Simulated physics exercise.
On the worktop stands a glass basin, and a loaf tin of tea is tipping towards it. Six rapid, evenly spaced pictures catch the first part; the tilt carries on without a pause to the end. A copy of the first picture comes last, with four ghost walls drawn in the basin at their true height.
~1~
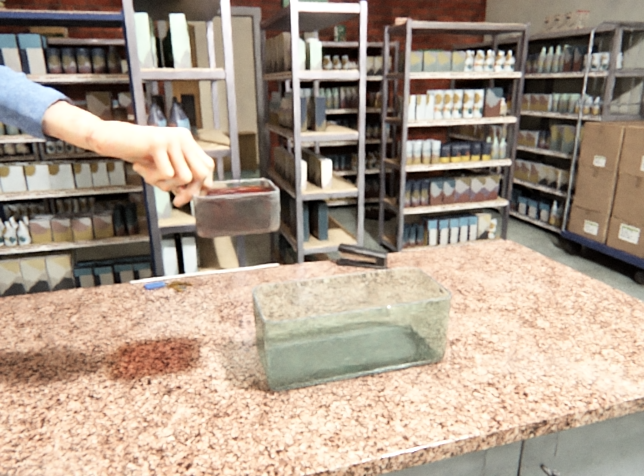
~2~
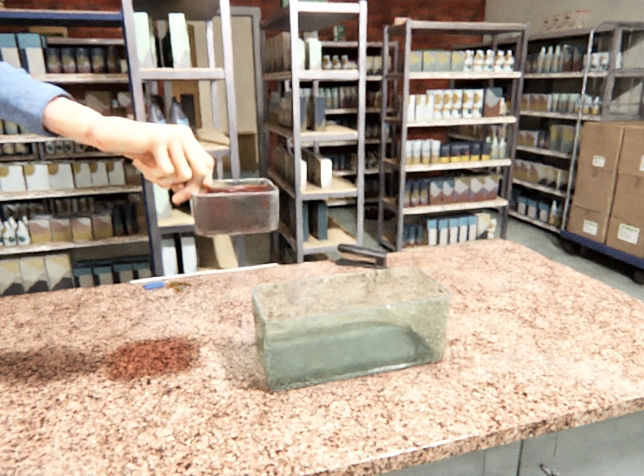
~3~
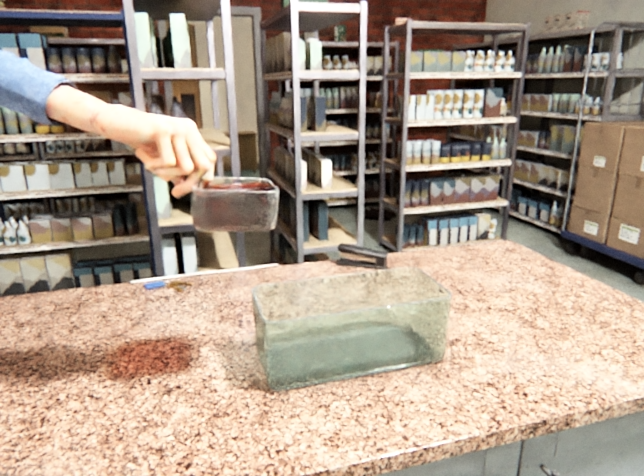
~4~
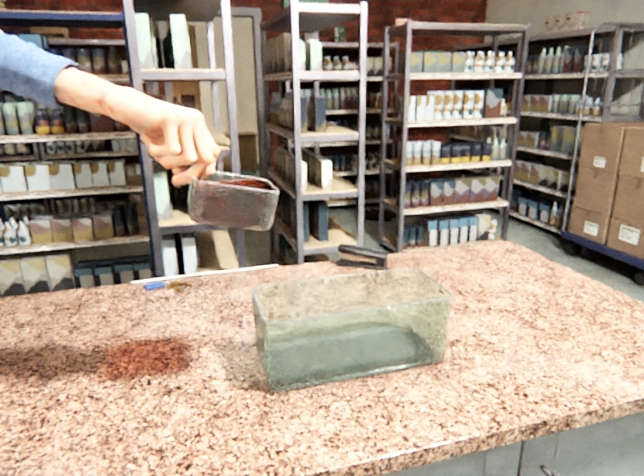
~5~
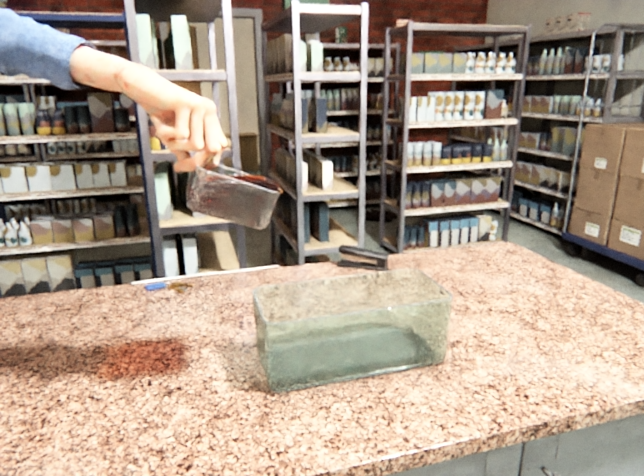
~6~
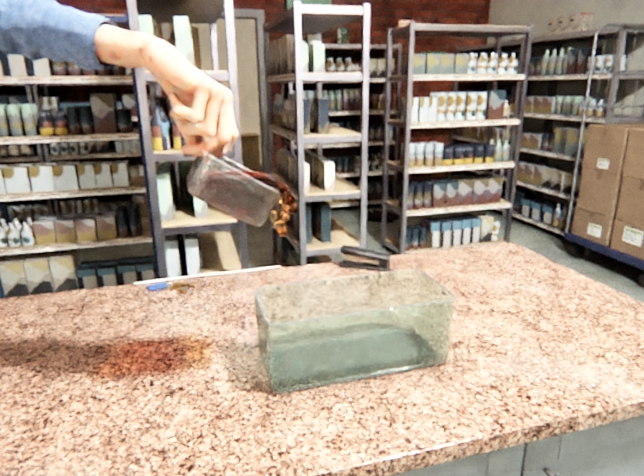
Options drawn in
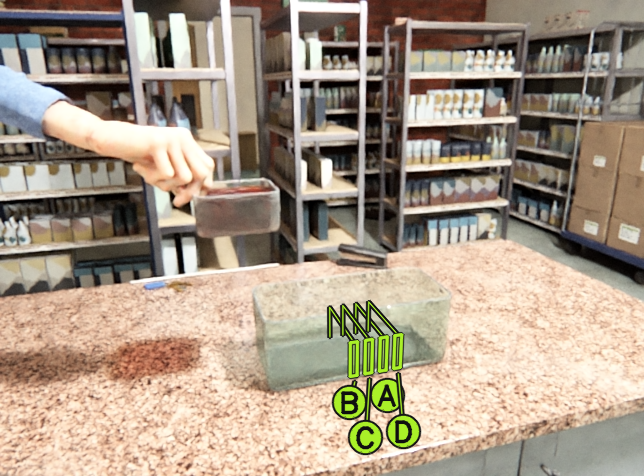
In a storeroom lined with stocked shelves, a hand holds a small loaf tin of reddish-brown liquid level, above and to the left of a glass basin on a speckled worktop. The hand gradually tilts the tin rightward, more steeply as it goes, and a little liquid emerges over its lip.
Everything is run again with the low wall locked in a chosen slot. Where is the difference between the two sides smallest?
B beats the others.
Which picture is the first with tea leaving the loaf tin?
Picture 5.
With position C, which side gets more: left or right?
The left one.
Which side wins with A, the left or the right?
The left side.
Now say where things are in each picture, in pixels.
The first frame shows upright, lip at (272, 185); basin from (268, 389) to (443, 357); nothing has left yet.
The second frame shows upright, lip at (271, 185); nothing has left yet.
The third frame shows tipped about 6°, lip at (272, 185); nothing has left yet.
The fourth frame shows tipped about 12°, lip at (272, 185); nothing has left yet.
The fifth frame shows tipped about 21°, lip at (273, 186); tea is over the lip, down to (277, 189).
The sixth frame shows tipped about 32°, lip at (275, 186); tea is over the lip, down to (279, 231).
In lime, A at (384, 376); B at (354, 381); C at (369, 378); D at (398, 373).
For position A, about 96 % ends left of the wall and 2 % right of it.
For position B, about 46 % ends left of the wall and 51 % right of it.
For position C, about 86 % ends left of the wall and 11 % right of it; 3 % is lost outside.
For position D, about 95 % ends left of the wall and 3 % right of it.
